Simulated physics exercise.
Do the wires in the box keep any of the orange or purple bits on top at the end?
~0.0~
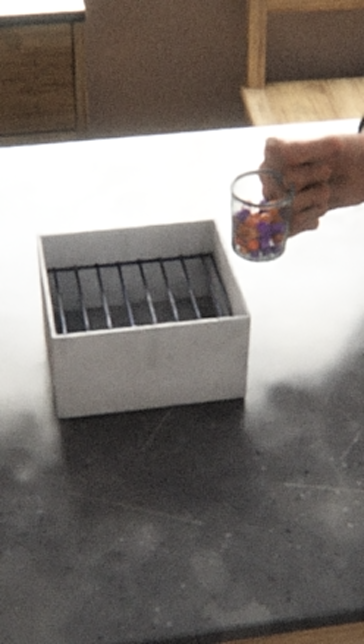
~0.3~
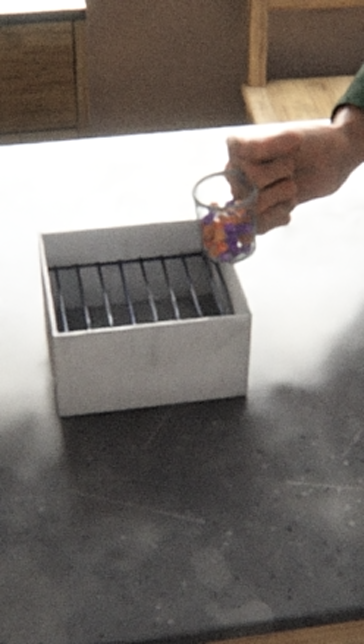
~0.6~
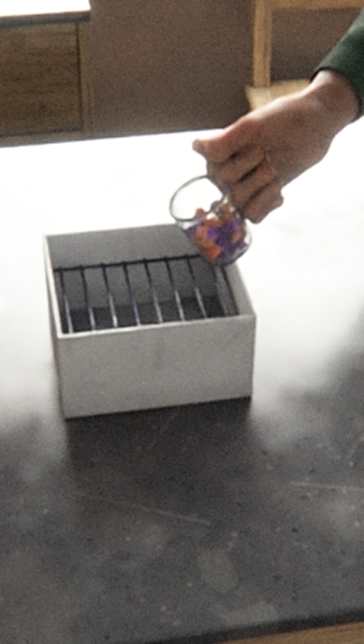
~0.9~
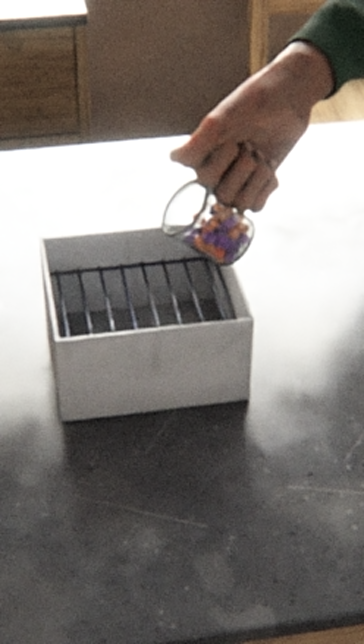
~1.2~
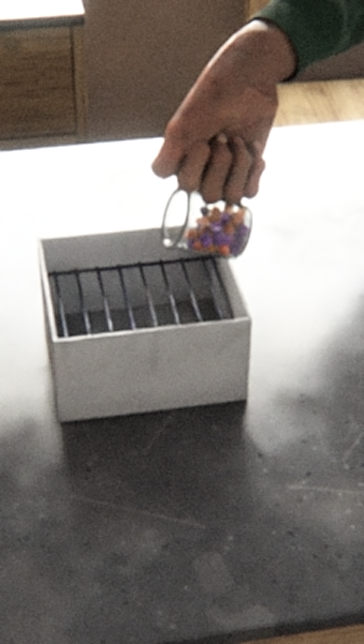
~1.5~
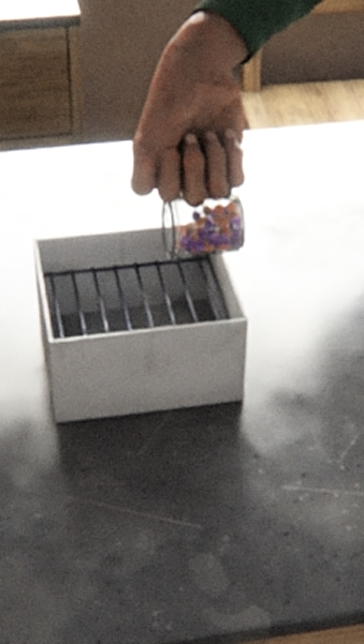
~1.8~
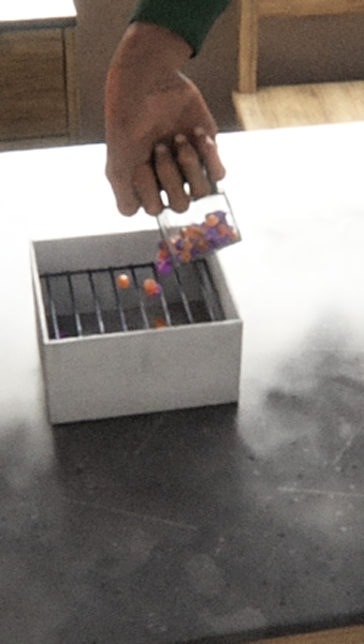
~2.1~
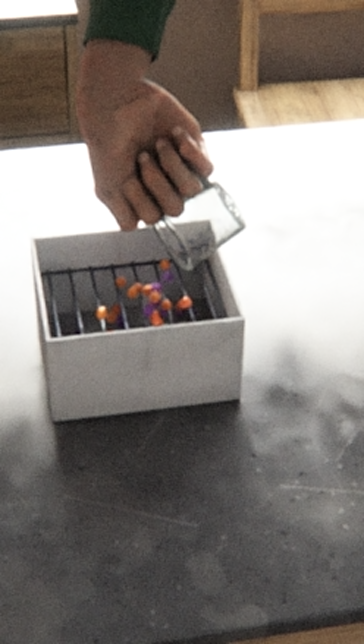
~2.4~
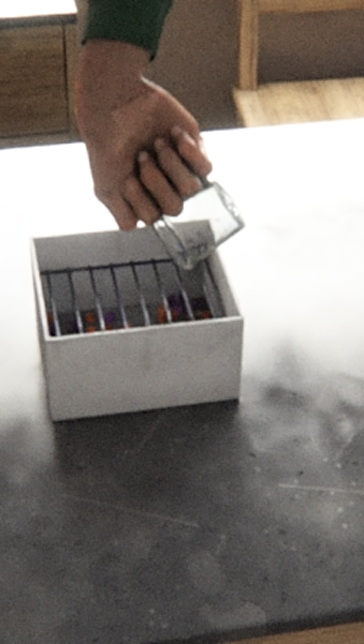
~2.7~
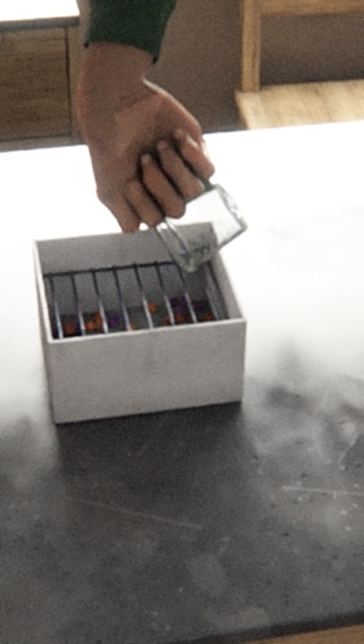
No, the orange bits and the purple bits all slip between the wires and end up below them.
